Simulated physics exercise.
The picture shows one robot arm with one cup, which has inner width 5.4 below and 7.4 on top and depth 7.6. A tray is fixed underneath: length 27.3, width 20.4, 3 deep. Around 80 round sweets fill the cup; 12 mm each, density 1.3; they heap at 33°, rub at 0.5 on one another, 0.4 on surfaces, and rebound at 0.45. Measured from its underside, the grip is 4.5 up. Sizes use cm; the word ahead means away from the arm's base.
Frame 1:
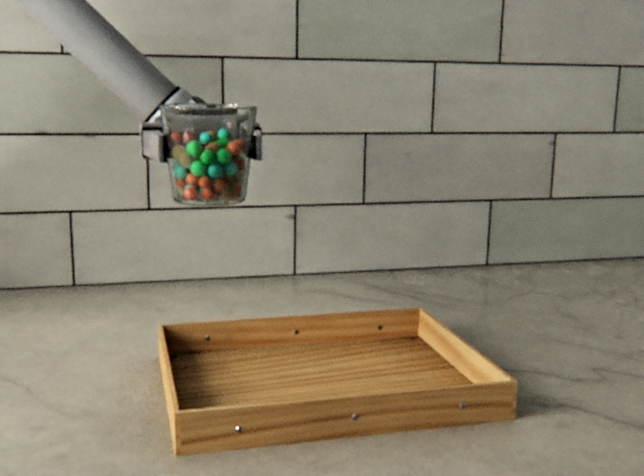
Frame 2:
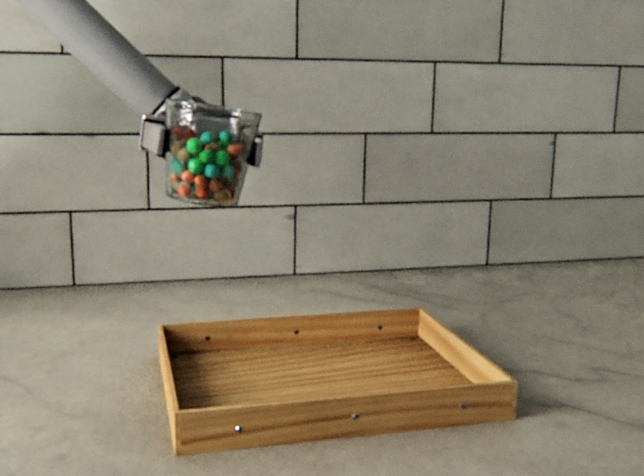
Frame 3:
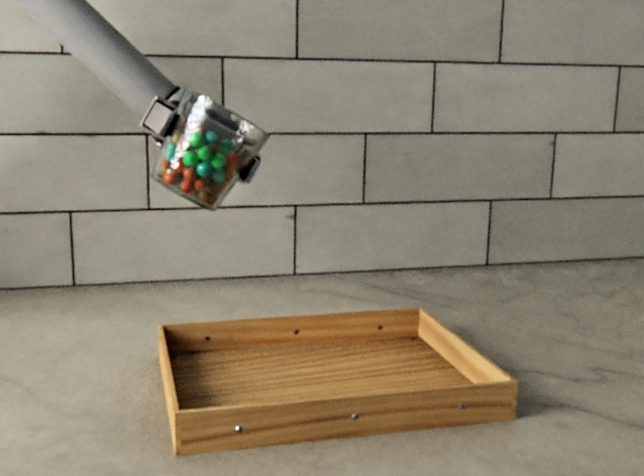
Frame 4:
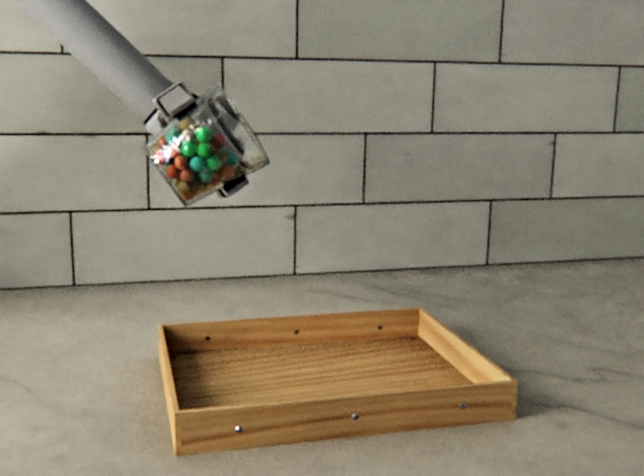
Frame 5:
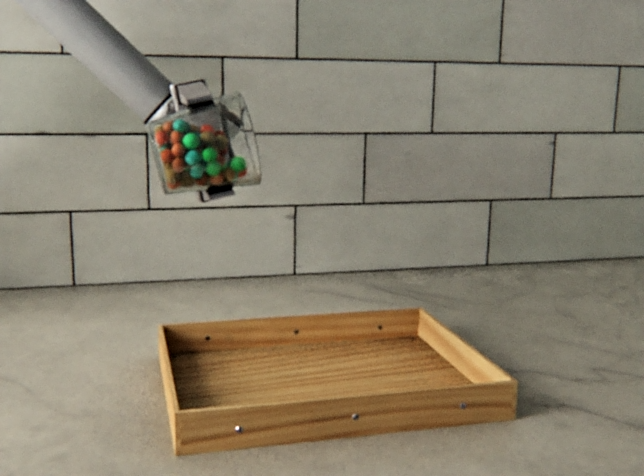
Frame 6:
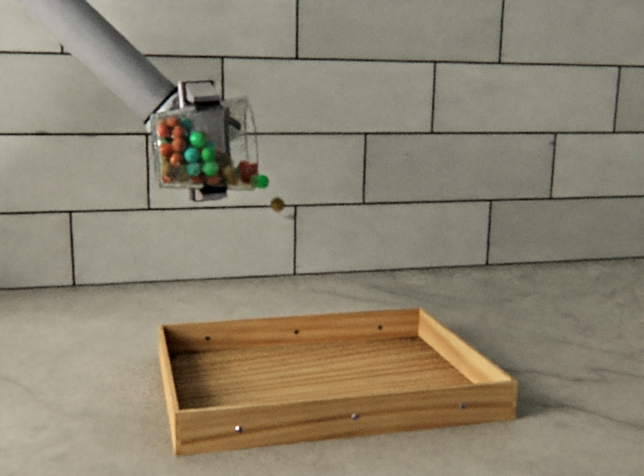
A robot arm held a clear cup of colorful round sweets above a wooden tray and steadily tilted it to the right, until the sweets shifted toward the rim and a brown one dropped out.
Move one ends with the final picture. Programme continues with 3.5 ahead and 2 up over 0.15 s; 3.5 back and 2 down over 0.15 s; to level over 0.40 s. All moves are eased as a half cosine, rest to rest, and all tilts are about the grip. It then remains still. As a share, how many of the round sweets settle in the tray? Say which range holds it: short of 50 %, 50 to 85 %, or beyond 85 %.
The range 50 to 85 % holds it.
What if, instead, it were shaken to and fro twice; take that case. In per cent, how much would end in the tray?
It would be near 90 per cent.
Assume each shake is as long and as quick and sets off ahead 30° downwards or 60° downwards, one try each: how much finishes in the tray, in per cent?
I'd say close to 45 percent for the first and close to 20 percent for the second.
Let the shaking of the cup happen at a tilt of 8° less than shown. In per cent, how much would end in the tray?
It would be near 45 per cent.
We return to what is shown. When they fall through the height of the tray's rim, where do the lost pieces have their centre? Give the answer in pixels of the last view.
Check roughly (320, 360) in the last picture.
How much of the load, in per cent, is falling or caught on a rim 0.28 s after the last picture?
About 33 per cent.
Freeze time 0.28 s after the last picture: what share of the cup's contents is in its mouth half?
Close to 90 in a hundred.
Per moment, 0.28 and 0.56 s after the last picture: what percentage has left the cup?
Roughly 40, then 65.
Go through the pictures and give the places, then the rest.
Cup middle at (209, 155), level; upper third of the load around (207, 150), from x 175 to 240, top at y 140; 75 in the cup, in the first picture.
Cup middle at (208, 155), tilted 8° forward; upper third of the load around (205, 150), from x 175 to 240, top at y 135, in the second picture.
Cup middle at (205, 154), tilted 30° forward; upper third of the load around (197, 146), from x 165 to 235, top at y 125, in the third picture.
Cup middle at (202, 152), tilted 56° forward; upper third of the load around (189, 141), from x 160 to 230, top at y 125, in the fourth picture.
Cup middle at (201, 149), tilted 78° forward; upper third of the load around (182, 139), from x 160 to 240, top at y 125, in the fifth picture.
Cup middle at (201, 148), tilted 86° forward; upper third of the load around (179, 140), from x 160 to 280, top at y 125; 74 in the cup, 1 in flight or on a rim, in the sixth picture.
Then, 0.28 s after the last picture, tilted 86° forward, highest piece 22 above the table; 45 in the cup, 5 in the tray, 25 in flight or on a rim.
Then, 0.56 s after the last picture, tilted 23° forward, highest piece 23 above the table; 48 in the tray, 26 in the cup, 1 in flight or on a rim.
Then, 0.90 s after the last picture, level, highest piece 21 above the table; 49 in the tray, 26 in the cup.
Then, 1.95 s after the last picture, level, highest piece 21 above the table; 49 in the tray, 26 in the cup.
Final count, 49 in the tray, 26 in the cup. That is 65 % in the tray.
